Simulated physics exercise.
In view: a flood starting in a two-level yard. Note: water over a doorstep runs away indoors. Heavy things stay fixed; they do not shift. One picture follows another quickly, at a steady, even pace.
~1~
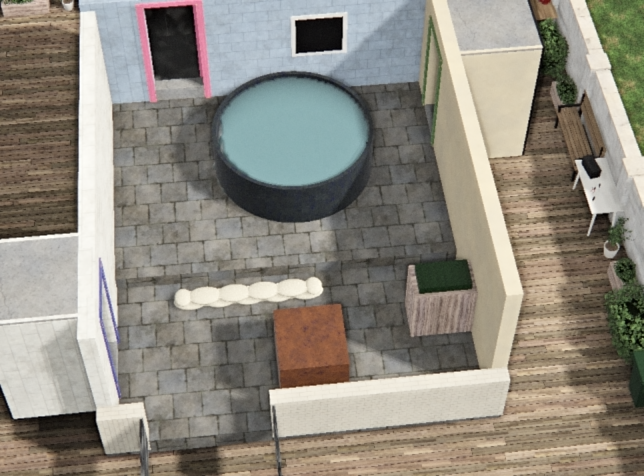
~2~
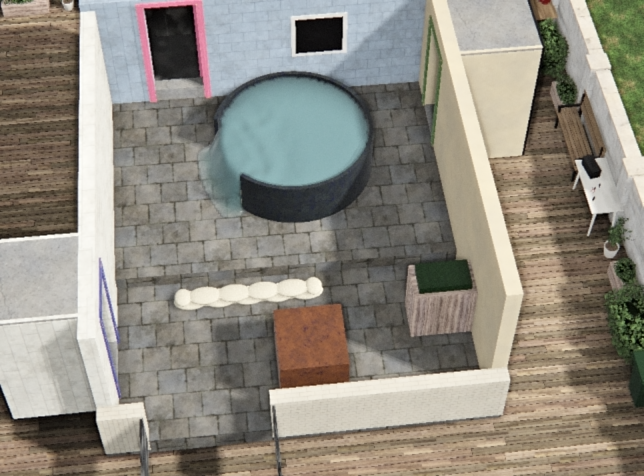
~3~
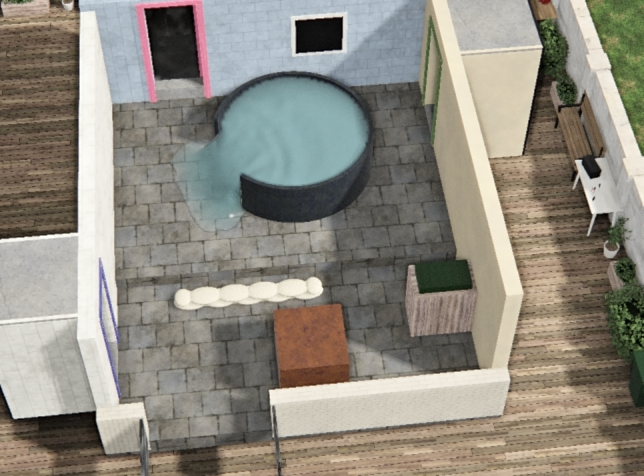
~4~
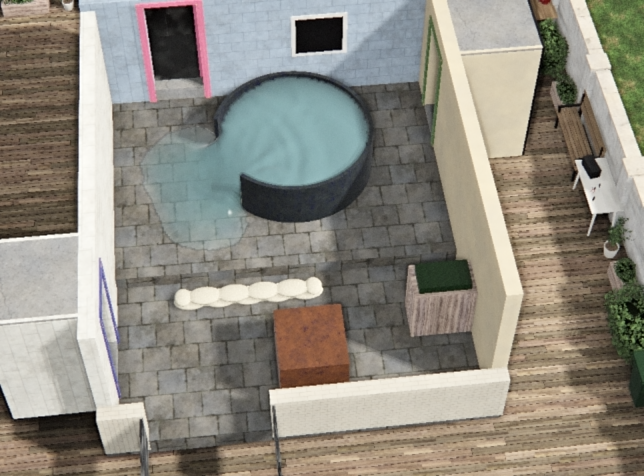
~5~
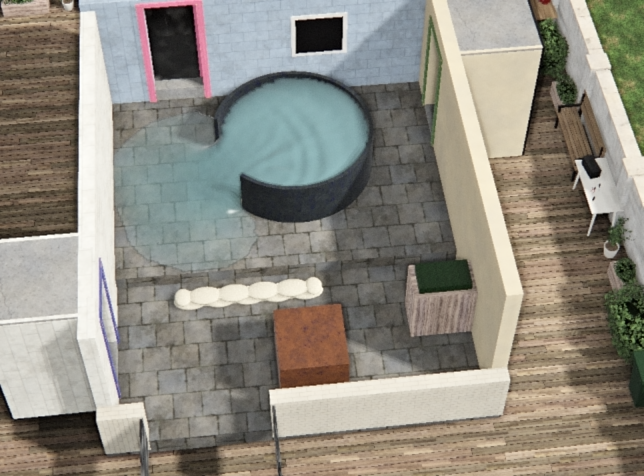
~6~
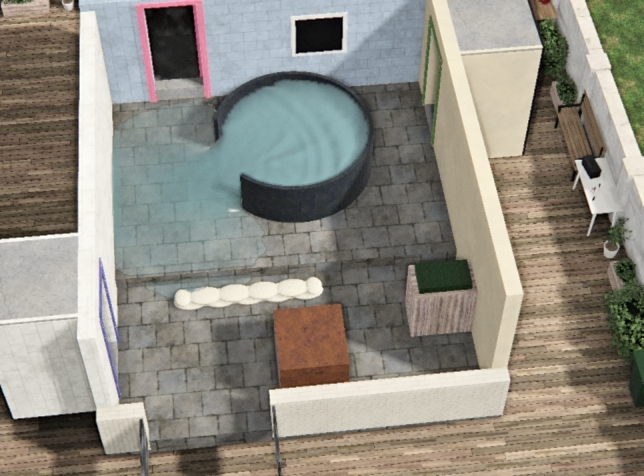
A big round dark tank of blue-green water opened on its left side, and the water poured out, spreading across the grey stone paving to the left wall and down near a white braided roll.
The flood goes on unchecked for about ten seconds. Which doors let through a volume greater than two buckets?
Checking each one: The blue door lets through more; the pink door lets through less or just two; the green door lets through more.
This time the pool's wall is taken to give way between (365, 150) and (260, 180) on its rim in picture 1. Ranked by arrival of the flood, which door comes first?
It's the blue door that is reached before the others.
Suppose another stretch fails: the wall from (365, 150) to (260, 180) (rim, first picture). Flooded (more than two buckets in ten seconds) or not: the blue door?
In short: Blue lets more in.
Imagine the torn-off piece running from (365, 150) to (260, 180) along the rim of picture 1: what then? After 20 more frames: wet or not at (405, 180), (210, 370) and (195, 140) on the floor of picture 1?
First soaked through, second soaked through, third kept bare.
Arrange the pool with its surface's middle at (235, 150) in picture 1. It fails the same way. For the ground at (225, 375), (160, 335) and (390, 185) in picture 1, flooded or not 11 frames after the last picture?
Soaked, soaked, bone-dry.
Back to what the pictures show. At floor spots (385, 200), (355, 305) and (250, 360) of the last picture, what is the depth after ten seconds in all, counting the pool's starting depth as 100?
Approx. values, in order: 2 %, 10 %, 2 %.
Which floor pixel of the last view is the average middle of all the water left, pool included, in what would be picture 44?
I'd say around (240, 198).
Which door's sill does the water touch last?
The one in green.
A moment on, water covers 30 % of the floor; the blue door wet at the sill, nothing in, the pink door wet at the sill, nothing in, the green door not reached.
Next, water covers 40 % of the floor; the blue door under two buckets in, the pink door wet at the sill, nothing in, the green door not reached.
Then, water covers 55 % of the floor; the blue door over two buckets in, the pink door wet at the sill, nothing in, the green door not reached.
Later, water covers 70 % of the floor; the blue door over two buckets in, the pink door wet at the sill, nothing in, the green door over two buckets in.
In the end, water covers 90 % of the floor; the blue door over two buckets in, the pink door wet at the sill, nothing in, the green door far over two buckets in.
